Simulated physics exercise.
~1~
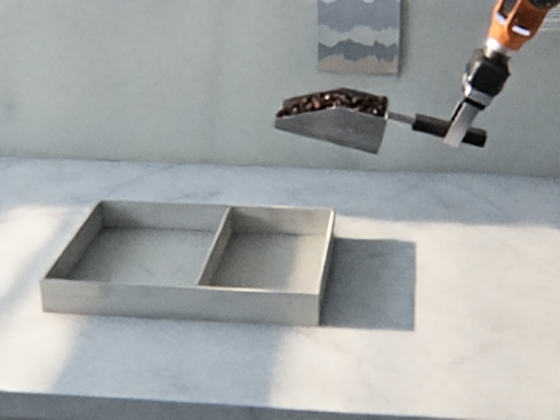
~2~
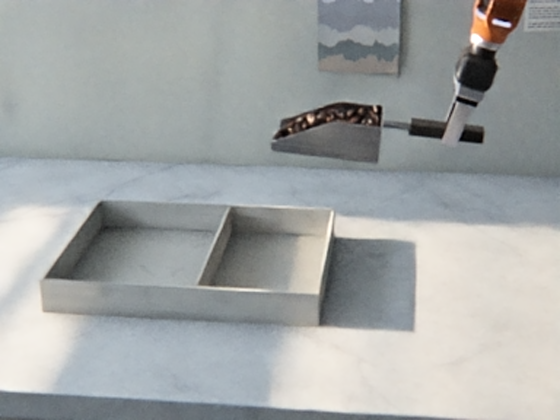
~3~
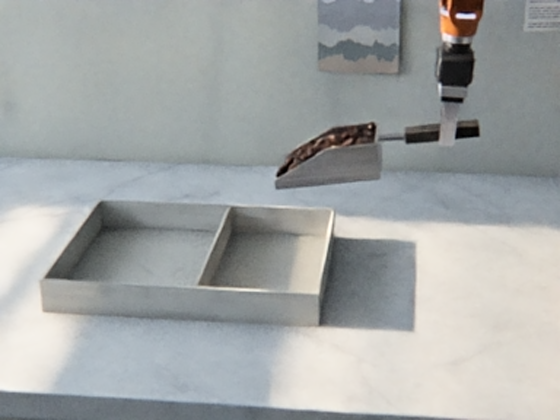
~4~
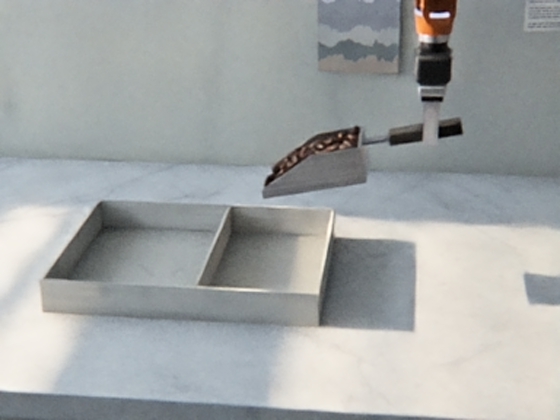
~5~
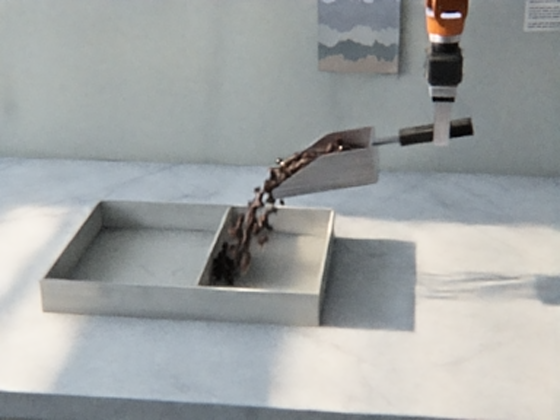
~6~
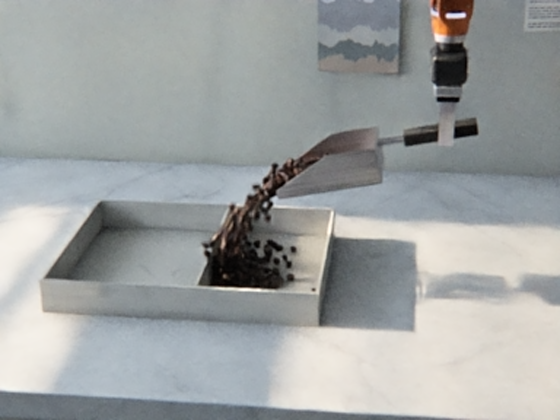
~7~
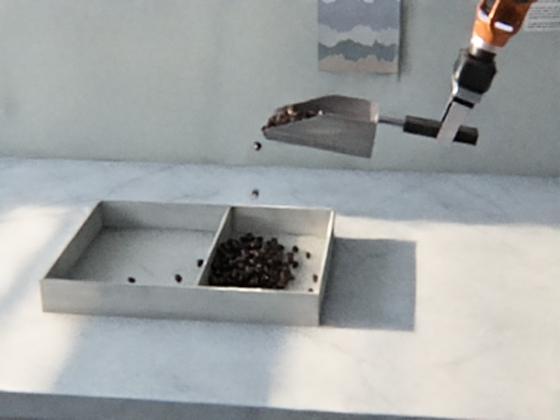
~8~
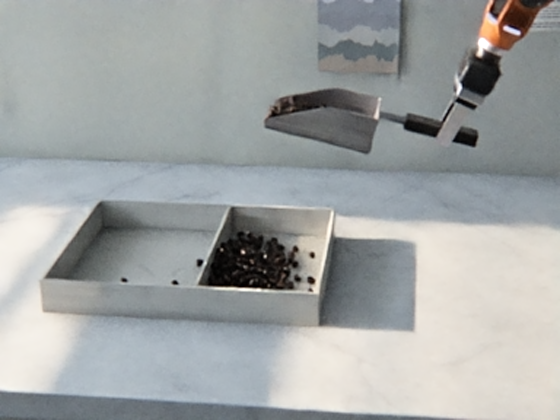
A robot arm tips a scoop, pours dark beans mostly into the tray's right part, then lifts away.
